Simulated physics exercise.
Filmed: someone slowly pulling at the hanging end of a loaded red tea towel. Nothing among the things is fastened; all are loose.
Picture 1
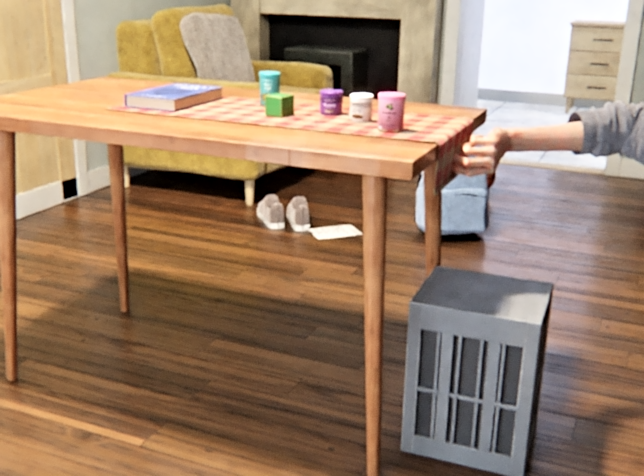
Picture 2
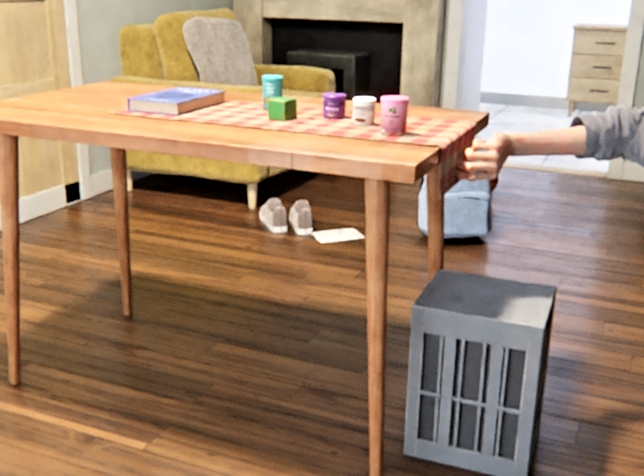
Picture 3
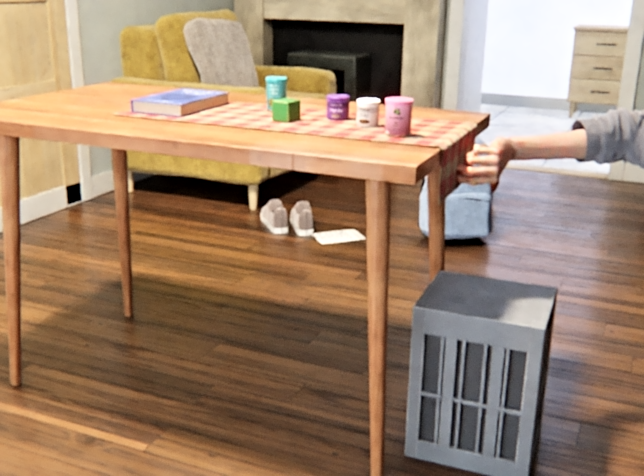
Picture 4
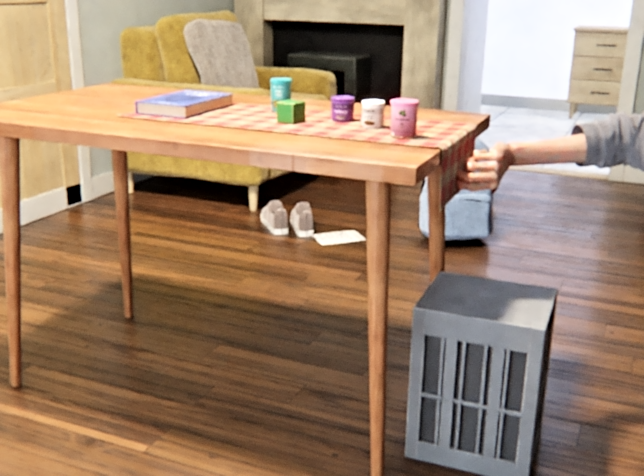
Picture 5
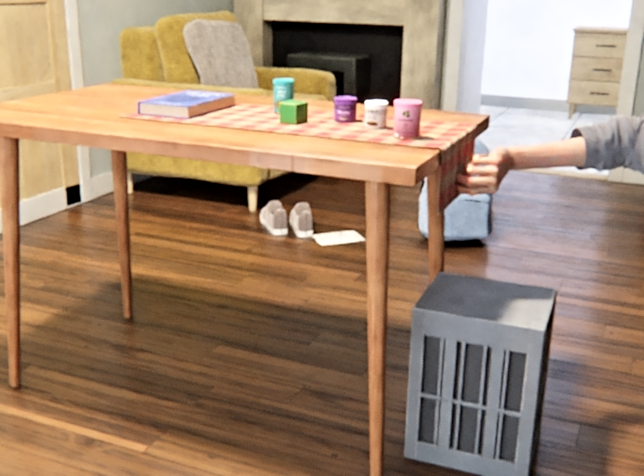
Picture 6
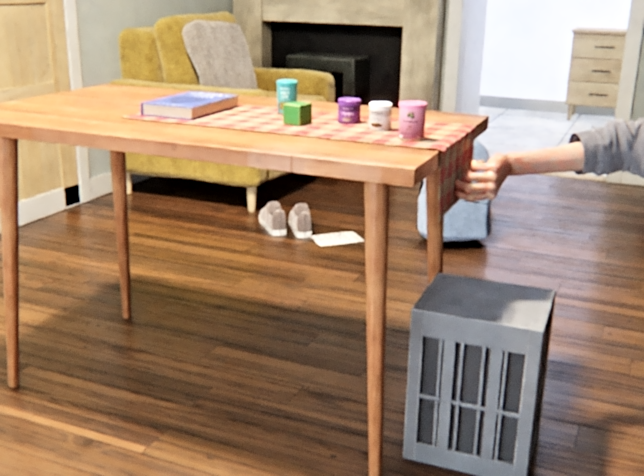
The video shows a hand slowly pulling the hanging end of a red checked cloth downward at a wooden table's right edge, while the pots, can, green cube and blue book on it shift slightly right together, staying upright.
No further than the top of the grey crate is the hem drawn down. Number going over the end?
Two end up below.
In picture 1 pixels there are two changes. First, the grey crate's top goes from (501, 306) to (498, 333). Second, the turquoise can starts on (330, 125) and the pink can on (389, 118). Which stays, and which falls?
In the end the turquoise can is no longer on top and the pink can is no longer on top.
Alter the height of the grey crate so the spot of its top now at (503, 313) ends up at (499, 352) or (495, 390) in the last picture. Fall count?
Respectively 3 and 4.
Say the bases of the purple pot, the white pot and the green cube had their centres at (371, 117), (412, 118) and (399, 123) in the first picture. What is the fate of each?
As for the purple pot, it goes off; the white pot goes off; the green cube goes off.
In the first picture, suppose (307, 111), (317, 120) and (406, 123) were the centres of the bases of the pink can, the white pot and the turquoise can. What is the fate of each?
Here's what happens: The pink can remains aboard, the white pot remains aboard, the turquoise can leaves its perch.
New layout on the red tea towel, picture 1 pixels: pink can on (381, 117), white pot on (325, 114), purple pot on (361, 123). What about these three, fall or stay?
The pink can will end up down, the white pot will stay where it is, and the purple pot will end up down.
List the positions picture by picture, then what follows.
The first picture shows hem (434, 196); pink can (392, 94); white pot (362, 95); purple pot (332, 91); green cube (280, 95); turquoise can (270, 73); top of the crate (501, 306).
The second picture shows hem (438, 200); pink can (395, 98).
The third picture shows hem (438, 205); white pot (368, 100).
The fourth picture shows hem (439, 211); purple pot (343, 97); top of the crate (505, 311).
The fifth picture shows hem (437, 215); green cube (294, 102).
The sixth picture shows hem (438, 222); pink can (413, 103); white pot (381, 103); purple pot (350, 99); green cube (298, 103); turquoise can (287, 81).
Soon after, hem near (453, 251); pink can gone.
Then, hem on the crate; pink can and white pot gone.
At rest, hem on the crate; pink can and white pot gone. It carries off two.
